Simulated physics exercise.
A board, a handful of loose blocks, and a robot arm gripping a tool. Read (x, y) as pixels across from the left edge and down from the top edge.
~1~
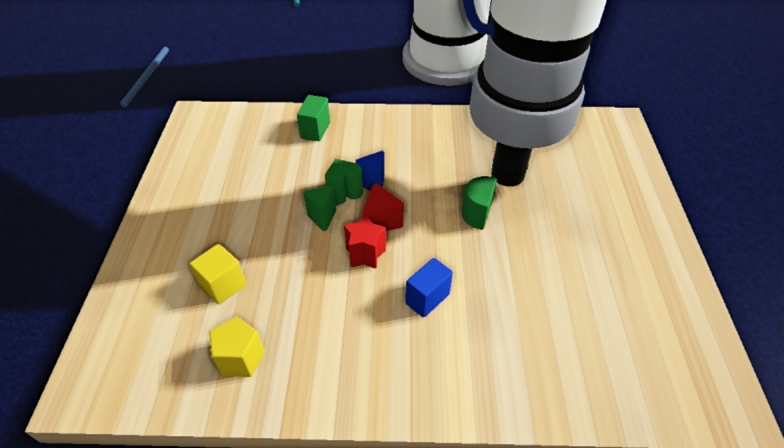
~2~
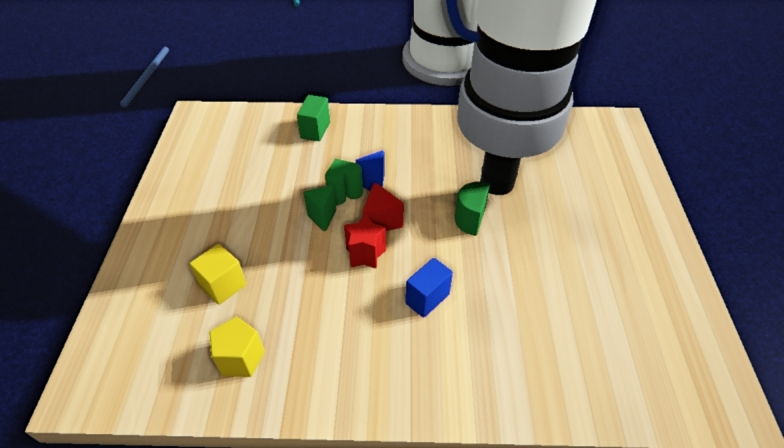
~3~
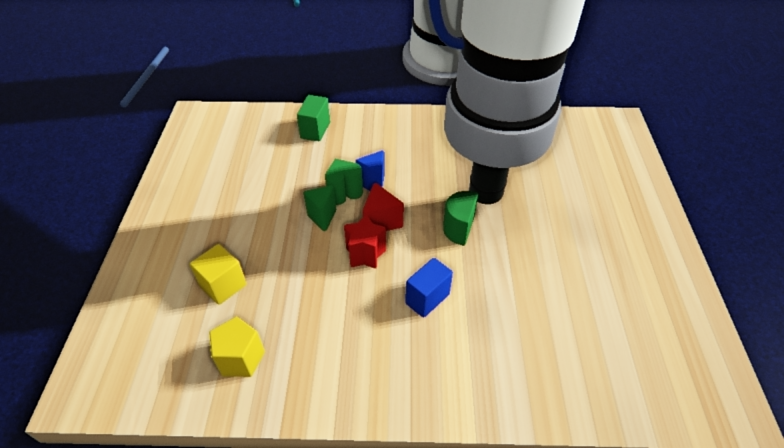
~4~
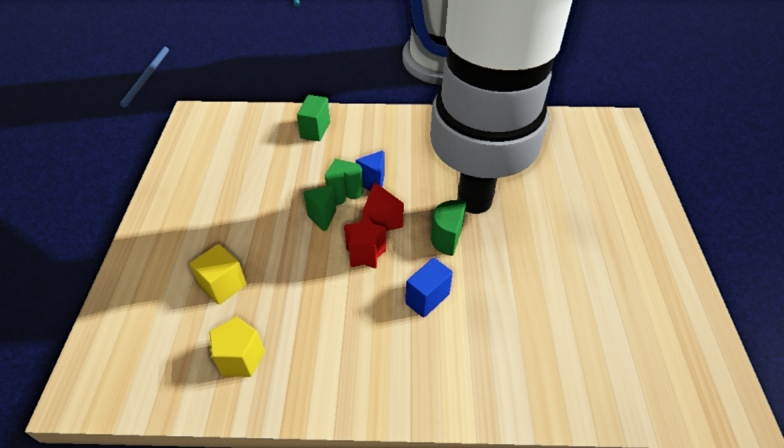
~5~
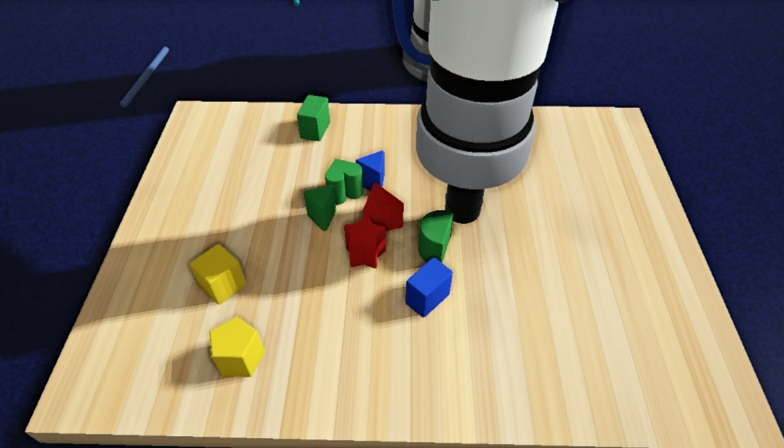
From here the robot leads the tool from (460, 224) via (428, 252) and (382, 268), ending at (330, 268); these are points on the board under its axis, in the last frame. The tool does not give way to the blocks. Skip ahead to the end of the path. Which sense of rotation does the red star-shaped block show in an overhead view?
Top view: Clockwise.
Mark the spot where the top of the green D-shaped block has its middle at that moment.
If I read the scene right, the answer is (357, 282).
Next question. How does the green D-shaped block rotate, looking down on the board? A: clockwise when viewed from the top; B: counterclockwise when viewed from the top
It's B.
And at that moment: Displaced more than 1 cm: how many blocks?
Going by the path, two of them shift by more than about 1 cm.
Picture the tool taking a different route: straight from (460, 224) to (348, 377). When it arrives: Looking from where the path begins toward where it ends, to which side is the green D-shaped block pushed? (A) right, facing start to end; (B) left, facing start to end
A - right, facing start to end.
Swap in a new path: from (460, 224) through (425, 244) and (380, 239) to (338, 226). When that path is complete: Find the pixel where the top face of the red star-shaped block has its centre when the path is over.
At roughly (331, 231).
On the path given first. One third of the way, tool (429, 240); green D-shaped block (399, 255).
Two thirds of the way, tool (380, 256); red star-shaped block (353, 229), turned 15° clockwise; green D-shaped block (365, 280), turned 40° anticlockwise.
At the end, tool (328, 256); red star-shaped block (327, 219), turned 65° clockwise; blue rectangular block still; green D-shaped block (357, 282), turned 75° anticlockwise.
